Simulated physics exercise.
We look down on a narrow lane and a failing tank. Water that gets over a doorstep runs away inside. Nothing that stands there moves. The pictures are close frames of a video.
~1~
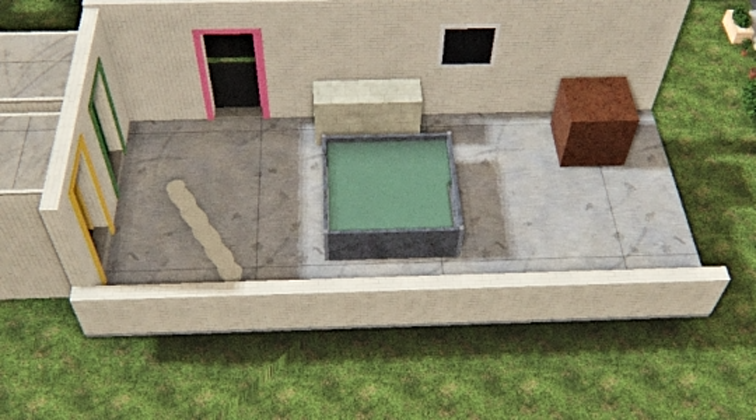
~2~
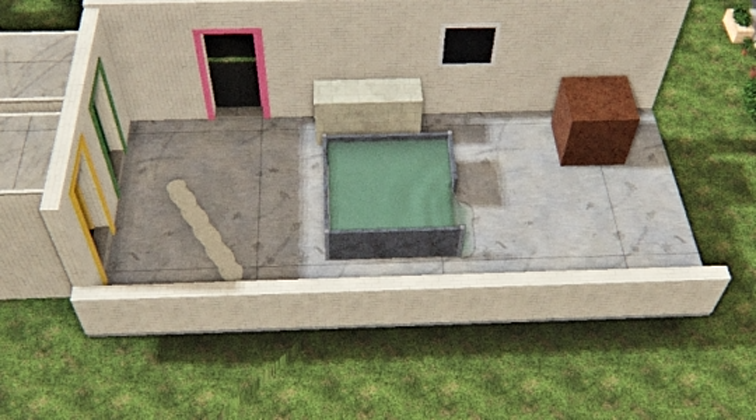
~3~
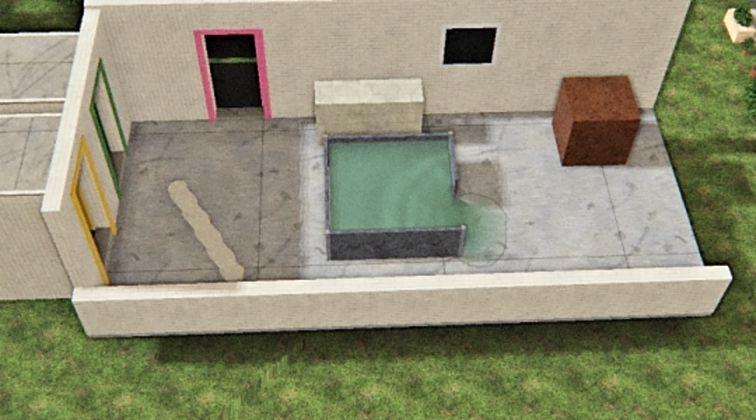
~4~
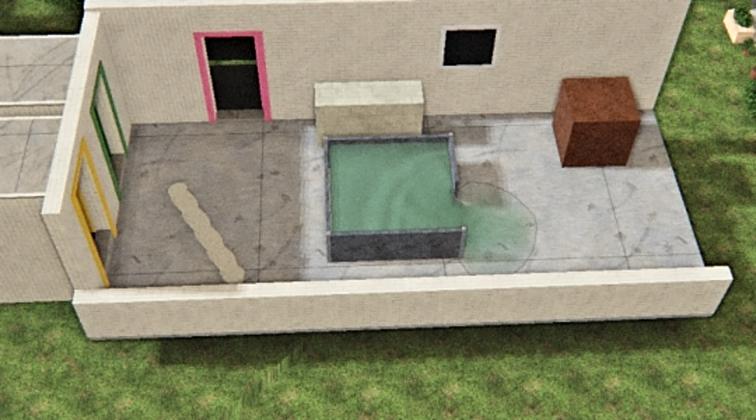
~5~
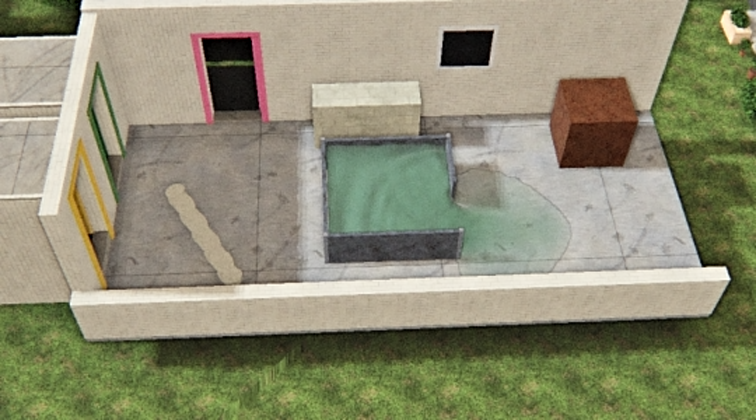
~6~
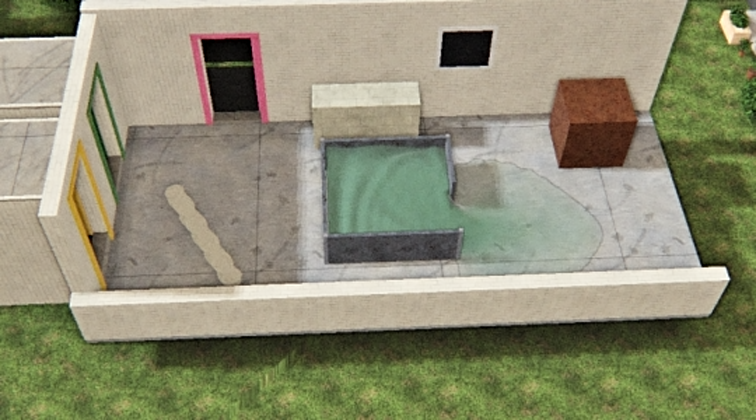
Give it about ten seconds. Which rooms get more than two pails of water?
One by one: The yellow door stays under that; the pink door stays under that; the green door stays under that.
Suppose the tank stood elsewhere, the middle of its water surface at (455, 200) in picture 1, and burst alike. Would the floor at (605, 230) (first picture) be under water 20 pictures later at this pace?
Verdict: Flooded.
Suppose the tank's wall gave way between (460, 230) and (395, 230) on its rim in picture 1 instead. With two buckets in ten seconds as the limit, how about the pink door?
My reading: Pink door is over.
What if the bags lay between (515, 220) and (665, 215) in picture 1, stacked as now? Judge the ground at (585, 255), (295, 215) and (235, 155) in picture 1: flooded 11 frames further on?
In that order: Awash, not flooded, not flooded.
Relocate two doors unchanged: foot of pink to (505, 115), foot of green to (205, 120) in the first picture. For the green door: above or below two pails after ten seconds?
In short: Green door holds.
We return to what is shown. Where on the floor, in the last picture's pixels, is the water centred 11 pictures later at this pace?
At about (452, 221).
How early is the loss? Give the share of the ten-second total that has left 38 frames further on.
Some 75 per cent.
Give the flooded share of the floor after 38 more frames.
Close to 40 %.
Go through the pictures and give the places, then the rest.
The first frame shows the water tank at (390, 184) is whole and still.
In the second frame, water pours out at (454, 222) and has run to a hidden place.
In the third frame, the front is at (499, 212), out from the gap at (455, 223).
In the fourth frame, the front is at (528, 215), out from the gap at (456, 225).
In the fifth frame, water pours out at (453, 225) and has run to (566, 237).
In the sixth frame, water pours out at (453, 226) and has run to (597, 236).
A moment on, water covers 30 % of the floor; the yellow door not reached, the pink door not reached, the green door not reached.
Next, water covers 35 % of the floor; the yellow door not reached, the pink door not reached, the green door not reached.
Then, water covers 35 % of the floor; the yellow door not reached, the pink door not reached, the green door not reached.
Later, water covers 40 % of the floor; the yellow door not reached, the pink door not reached, the green door not reached.
In the end, water covers 45 % of the floor; the yellow door not reached, the pink door not reached, the green door not reached.
